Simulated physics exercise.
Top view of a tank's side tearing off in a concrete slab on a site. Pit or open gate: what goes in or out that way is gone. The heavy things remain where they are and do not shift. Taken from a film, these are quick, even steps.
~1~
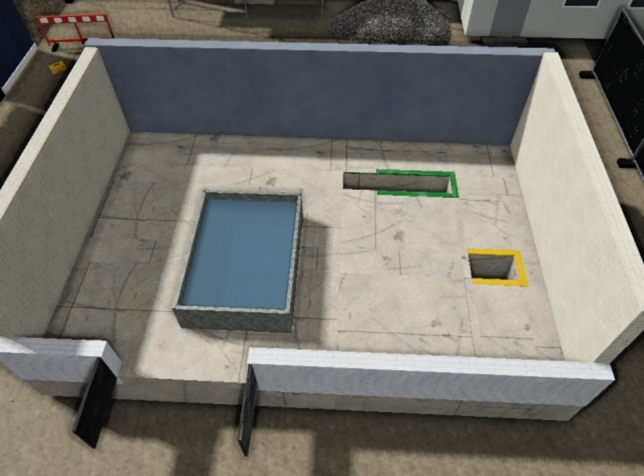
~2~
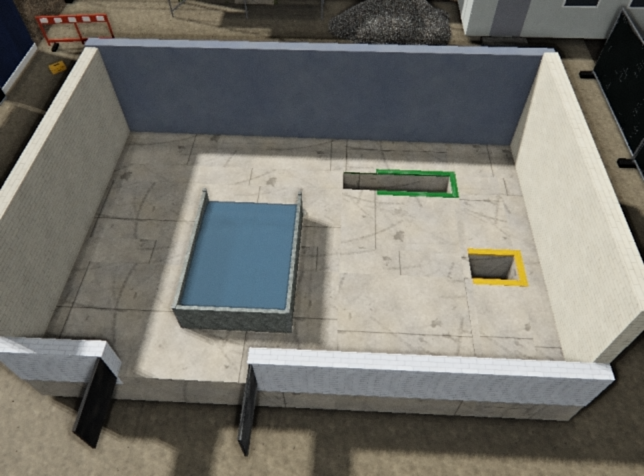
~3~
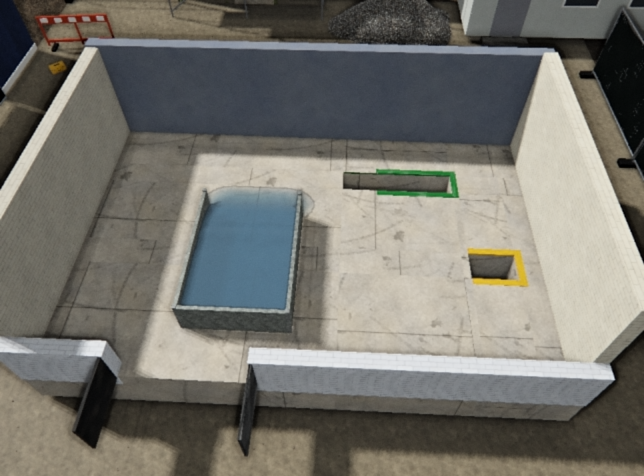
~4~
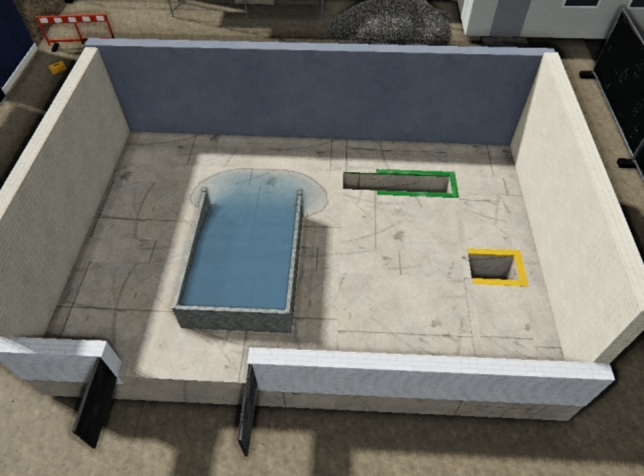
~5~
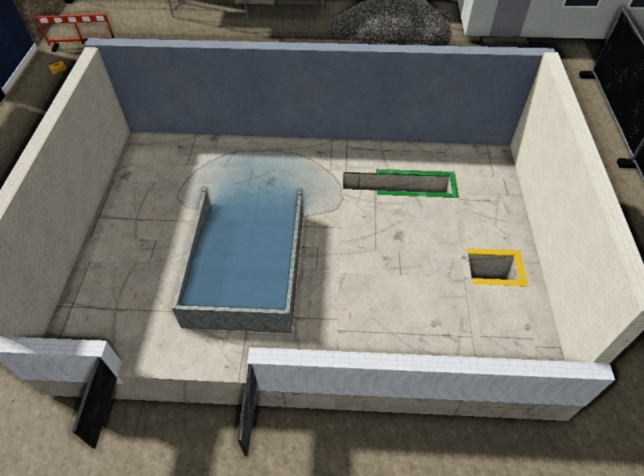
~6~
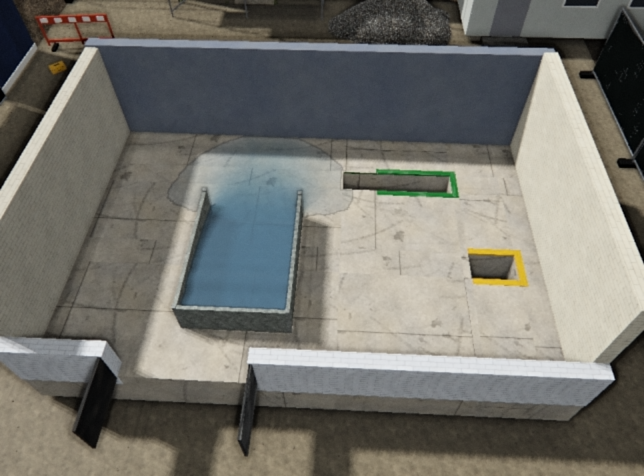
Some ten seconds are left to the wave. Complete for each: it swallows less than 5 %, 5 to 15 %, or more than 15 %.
Completed: The gate swallows 5 to 15 %; the yellow pit swallows 5 to 15 %; the green pit swallows more than 15 %.
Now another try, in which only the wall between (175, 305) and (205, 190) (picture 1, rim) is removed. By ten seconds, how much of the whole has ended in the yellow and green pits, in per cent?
Lab note - share by pit: Yellow 4 %, green 12 %.
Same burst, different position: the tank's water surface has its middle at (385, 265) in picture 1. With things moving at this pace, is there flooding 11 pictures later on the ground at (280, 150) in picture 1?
Outcome at the given point: Swamped.
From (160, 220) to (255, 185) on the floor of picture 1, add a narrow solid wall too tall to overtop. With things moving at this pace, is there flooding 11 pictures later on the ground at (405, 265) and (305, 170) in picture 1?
Spared, then swamped.
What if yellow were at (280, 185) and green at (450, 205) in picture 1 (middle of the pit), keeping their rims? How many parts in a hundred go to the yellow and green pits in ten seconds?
The yellow pit ends up with 50 per cent, the green pit with 10 per cent.
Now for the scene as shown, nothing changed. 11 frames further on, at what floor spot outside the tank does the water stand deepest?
I'd point to about (266, 147).
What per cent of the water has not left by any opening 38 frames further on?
Roughly 78 %.
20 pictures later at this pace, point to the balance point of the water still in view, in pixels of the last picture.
I reckon somewhere around (263, 188).
A moment on, water covers 20 % of the floor; the gate 0 %, the yellow pit 0 %, the green pit 1 %.
Next, water covers 25 % of the floor; the gate 0 %, the yellow pit 0 %, the green pit 1 %.
Then, water covers 35 % of the floor; the gate 0 %, the yellow pit 0 %, the green pit 8 %.
Later, water covers 65 % of the floor; the gate 1 %, the yellow pit 2 %, the green pit 18 %.
In the end, water covers 80 % of the floor; the gate 9 %, the yellow pit 7 %, the green pit 26 %.
